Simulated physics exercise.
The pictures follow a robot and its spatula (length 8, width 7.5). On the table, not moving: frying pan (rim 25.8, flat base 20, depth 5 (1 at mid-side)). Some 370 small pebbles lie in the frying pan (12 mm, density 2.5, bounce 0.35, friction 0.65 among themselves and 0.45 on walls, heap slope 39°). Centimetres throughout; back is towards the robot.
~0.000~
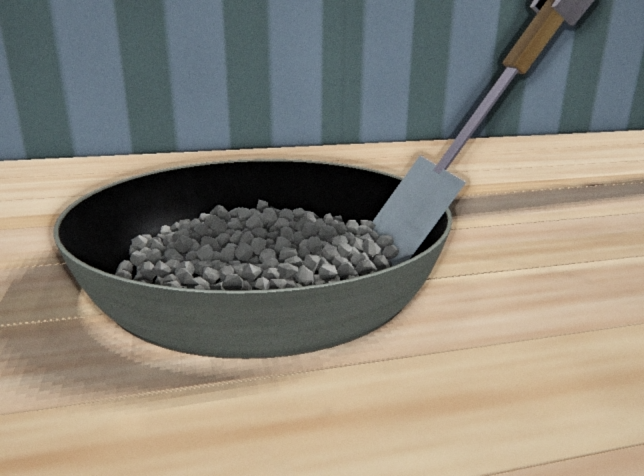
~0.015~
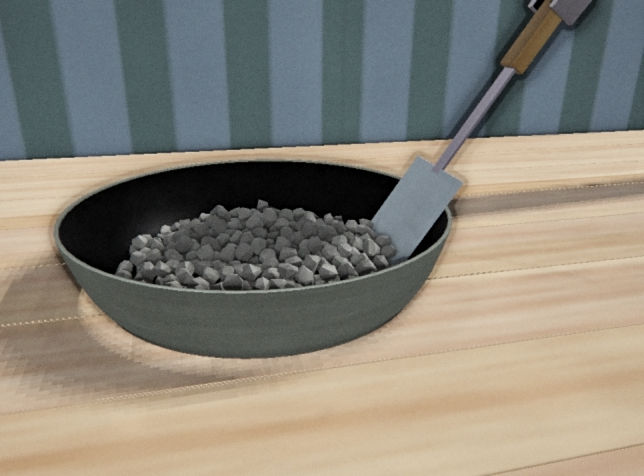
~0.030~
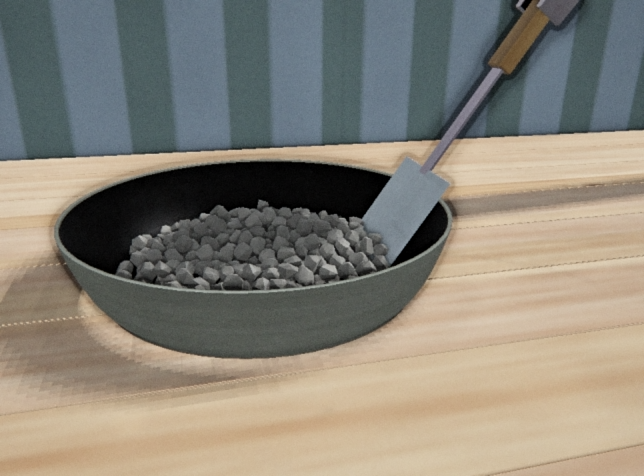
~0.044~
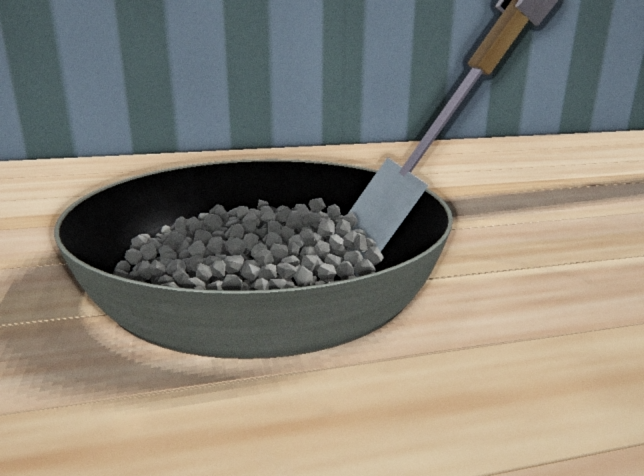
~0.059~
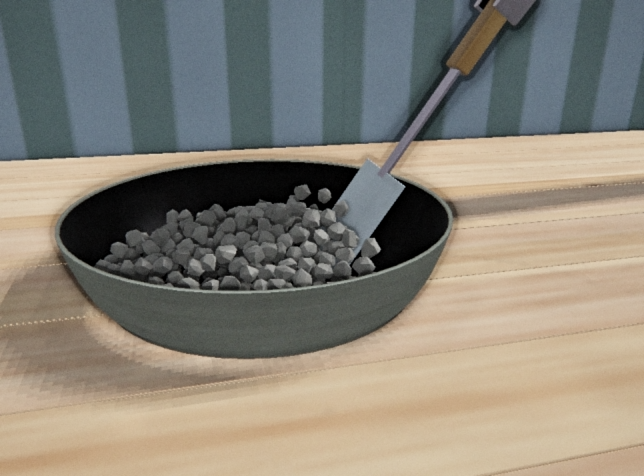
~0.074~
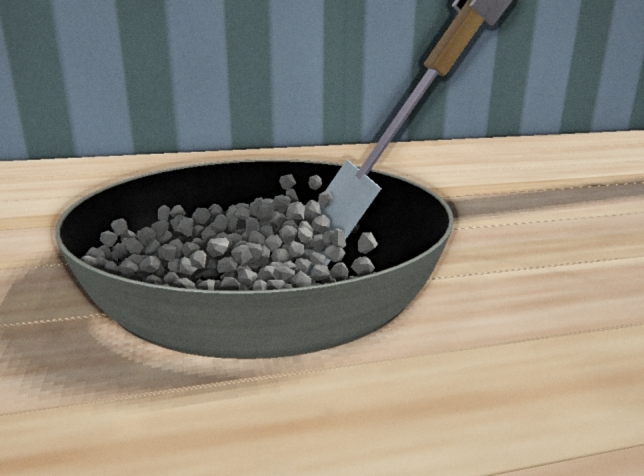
A spatula with a pale metal blade and brown handle, its upper end at a dark, partly visible robot fitting, slants into a frying pan from the right, seen from slightly above. The grey-green pan, dark inside and heaped with grey pebbles, sits on a light wooden table before blue-and-green striped wallpaper. Barely moving at first, the blade then slides left, pushing pebbles leftward and tossing a few up.
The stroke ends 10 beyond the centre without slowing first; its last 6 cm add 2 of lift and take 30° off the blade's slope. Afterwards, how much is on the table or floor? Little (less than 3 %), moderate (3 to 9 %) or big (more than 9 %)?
On the table or floor the share is big, more than 9 %.
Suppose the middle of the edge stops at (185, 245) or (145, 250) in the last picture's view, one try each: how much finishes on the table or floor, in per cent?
About 0 and 10 per cent.
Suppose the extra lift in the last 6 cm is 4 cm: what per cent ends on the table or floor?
Some 25 per cent.
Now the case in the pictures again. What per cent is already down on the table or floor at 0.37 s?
Some 10 per cent.
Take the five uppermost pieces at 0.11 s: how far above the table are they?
About 6 cm.
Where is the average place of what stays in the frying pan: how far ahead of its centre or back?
Roughly 4.5 cm ahead.
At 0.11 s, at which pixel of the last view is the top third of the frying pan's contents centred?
At about (221, 231).
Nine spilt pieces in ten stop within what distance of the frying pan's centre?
About 25 cm.
After 0.11 s, sloping 55°, highest piece 7 above the table; 371 in the frying pan.
After 0.15 s, sloping 47°, highest piece 7 above the table; 371 in the frying pan.
After 0.37 s, sloping 25°, highest piece 13 above the table; 315 in the frying pan, 31 on the table or floor, 25 on the blade or in flight.
After 1.42 s, sloping 25°, highest piece 6 above the table; 313 in the frying pan, 58 on the table or floor.
At rest, 313 in the frying pan, 58 on the table or floor. That is 16 % on the table or floor.
